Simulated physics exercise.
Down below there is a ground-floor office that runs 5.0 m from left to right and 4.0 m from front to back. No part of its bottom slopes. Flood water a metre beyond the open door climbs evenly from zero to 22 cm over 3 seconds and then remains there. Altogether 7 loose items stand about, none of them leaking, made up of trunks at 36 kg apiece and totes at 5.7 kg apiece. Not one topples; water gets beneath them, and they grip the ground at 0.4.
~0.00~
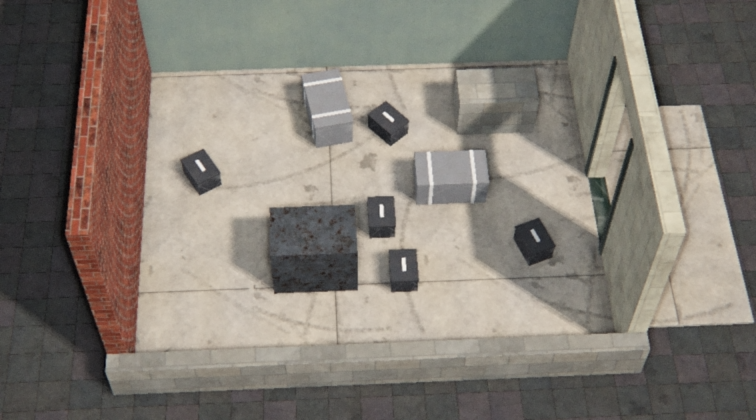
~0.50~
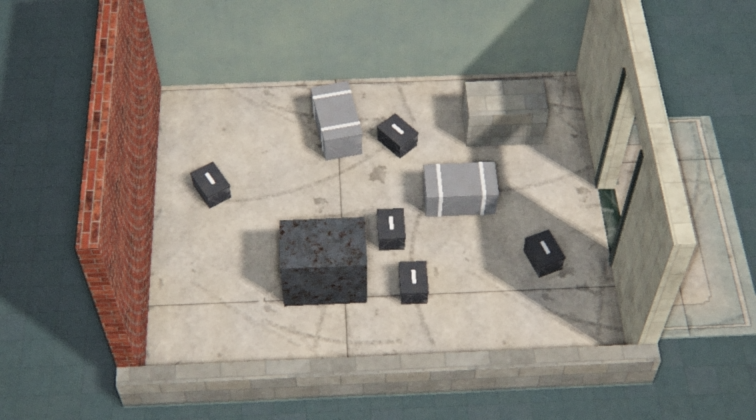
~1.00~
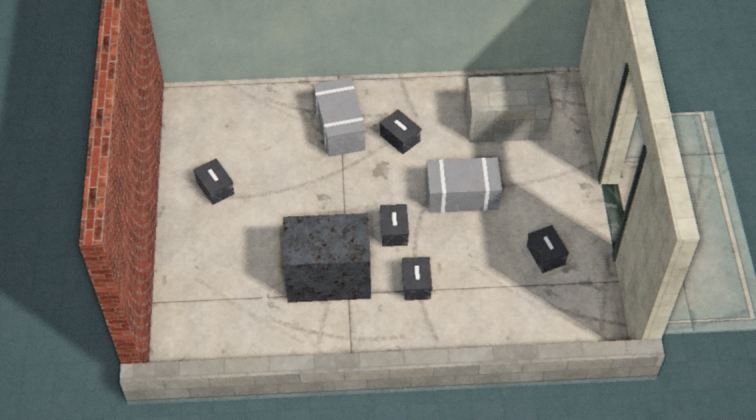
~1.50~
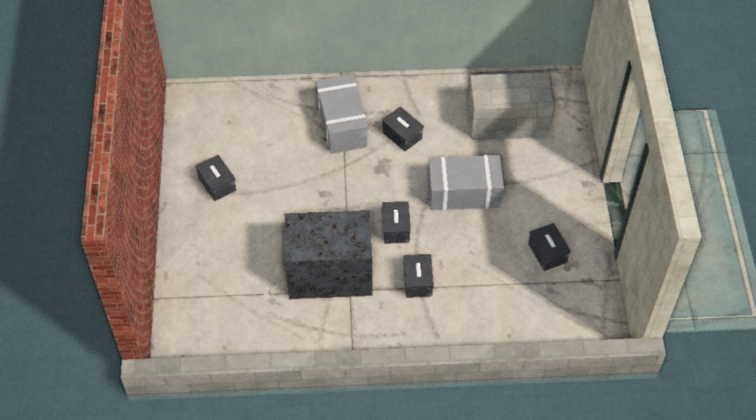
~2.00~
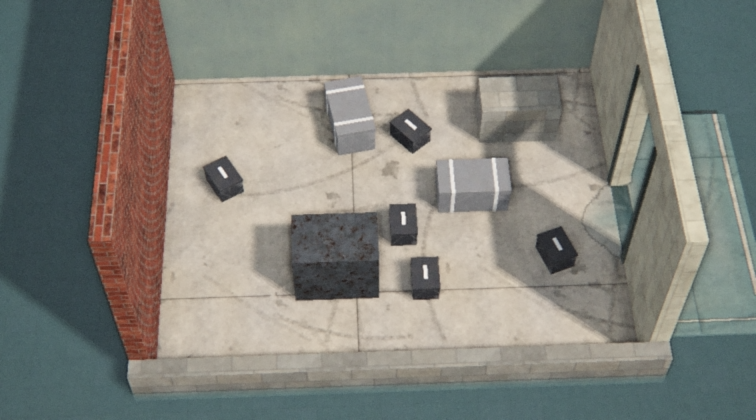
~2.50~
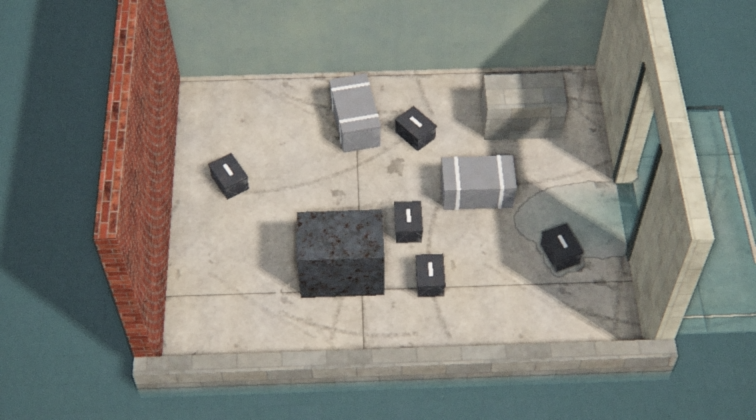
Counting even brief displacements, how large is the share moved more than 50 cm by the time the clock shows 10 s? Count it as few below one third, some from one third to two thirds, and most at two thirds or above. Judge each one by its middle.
Some.
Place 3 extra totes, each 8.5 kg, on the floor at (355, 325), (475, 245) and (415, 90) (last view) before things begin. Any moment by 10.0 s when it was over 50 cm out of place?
In that order: Past it, more, short of it.
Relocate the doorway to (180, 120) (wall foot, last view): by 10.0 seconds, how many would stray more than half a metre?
The answer then is 4.
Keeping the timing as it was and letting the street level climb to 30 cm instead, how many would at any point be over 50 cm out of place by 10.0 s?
That would give 6.
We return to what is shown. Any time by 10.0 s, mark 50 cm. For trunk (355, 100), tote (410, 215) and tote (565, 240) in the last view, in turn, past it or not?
One by one in that order: Below; above; above.
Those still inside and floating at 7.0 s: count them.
At that point I count 1.
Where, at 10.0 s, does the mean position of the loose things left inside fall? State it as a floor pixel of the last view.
I'd put it around (294, 205).
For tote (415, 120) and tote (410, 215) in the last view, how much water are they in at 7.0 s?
3 and 3 cm.
After 3.5 s 1 of 7 are over 50 cm from their spots; 0 afloat.
After 4.5 s 2 of 7 are over 50 cm from their spots; 0 afloat.
After 7.0 s 3 of 7 are over 50 cm from their spots; 1 afloat.
After 10.0 s 3 of 7 are over 50 cm from their spots, and 3 have been at some point; 4 afloat.
